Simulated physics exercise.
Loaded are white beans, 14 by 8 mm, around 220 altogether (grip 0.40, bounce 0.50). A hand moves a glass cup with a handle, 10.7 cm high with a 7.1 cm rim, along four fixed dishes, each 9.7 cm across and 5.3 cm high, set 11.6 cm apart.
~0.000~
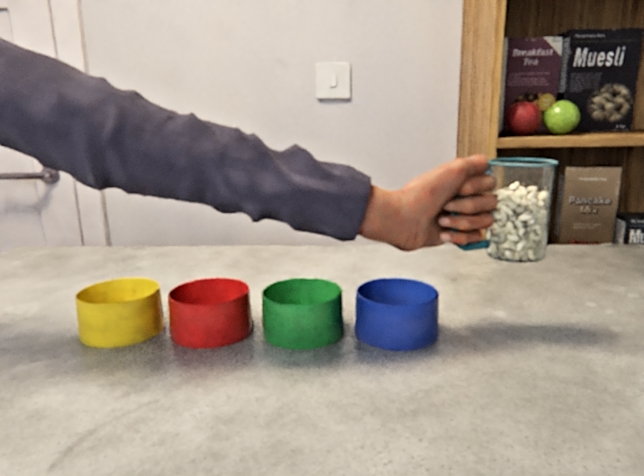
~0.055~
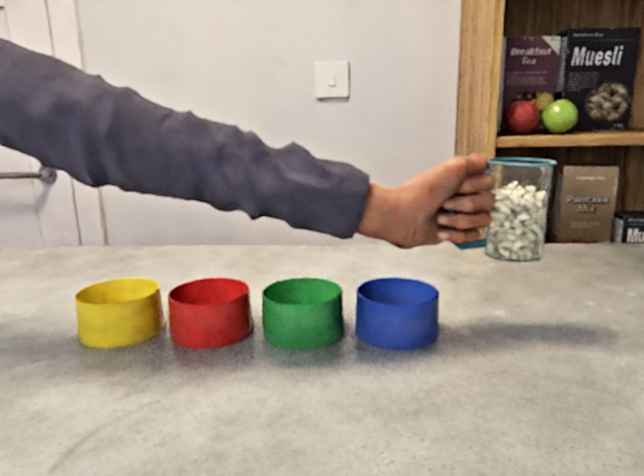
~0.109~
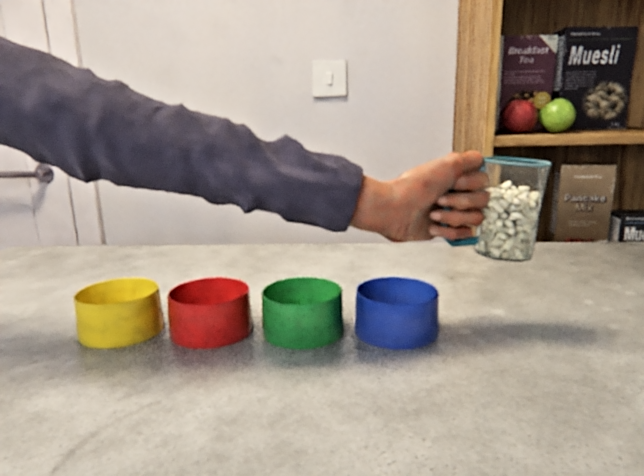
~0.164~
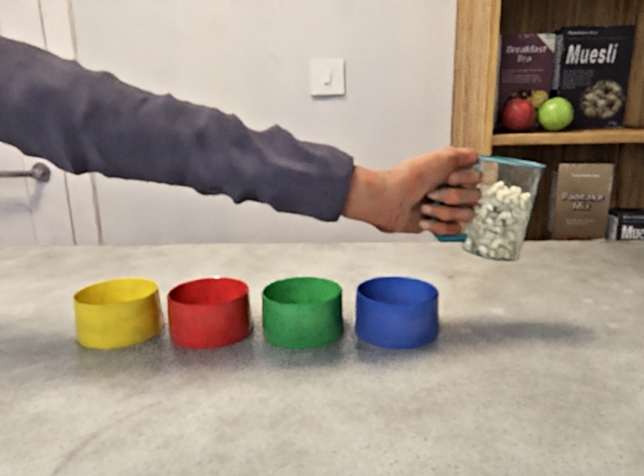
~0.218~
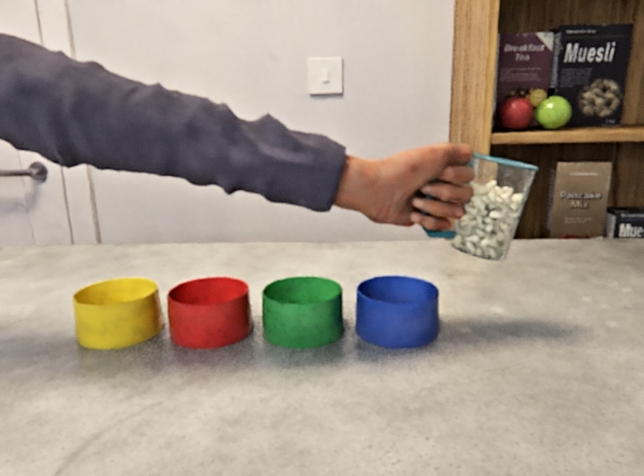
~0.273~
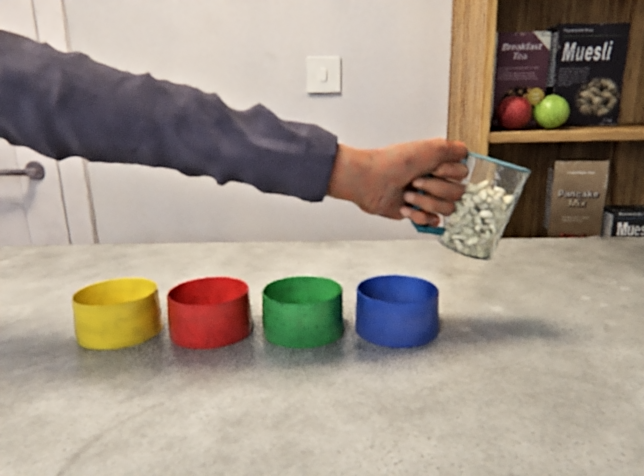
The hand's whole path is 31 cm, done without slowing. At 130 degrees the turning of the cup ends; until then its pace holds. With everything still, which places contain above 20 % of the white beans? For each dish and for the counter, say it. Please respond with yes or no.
Red no, blue no, green yes, yellow no, counter no.
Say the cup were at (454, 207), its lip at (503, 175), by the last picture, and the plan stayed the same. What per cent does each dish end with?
It'd finish with red at 0, blue at 0, green at 100 and yellow at 0.
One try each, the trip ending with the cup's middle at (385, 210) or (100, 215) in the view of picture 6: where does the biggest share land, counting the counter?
Most lands at blue on the first run and at green on the second.
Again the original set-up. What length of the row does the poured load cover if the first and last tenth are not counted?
Close to 6 centimetres along the dishes.
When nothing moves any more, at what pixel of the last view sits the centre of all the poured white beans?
Somewhere around (307, 313) in the final frame.
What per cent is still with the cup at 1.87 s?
Roughly 0 in a hundred.
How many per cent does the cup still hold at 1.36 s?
About 95 per cent.
After 0.92 s, tilt 71 degrees; cup holds 100 %.
After 1.36 s, tilt 108 degrees; cup holds 95 %.
After 1.87 s, tilt 130 degrees; cup holds 0 %, green 95 %.
By 2.3 s all is still; red 0 %, blue 0 %, green 95 %, yellow 0 %, counter 5 %.
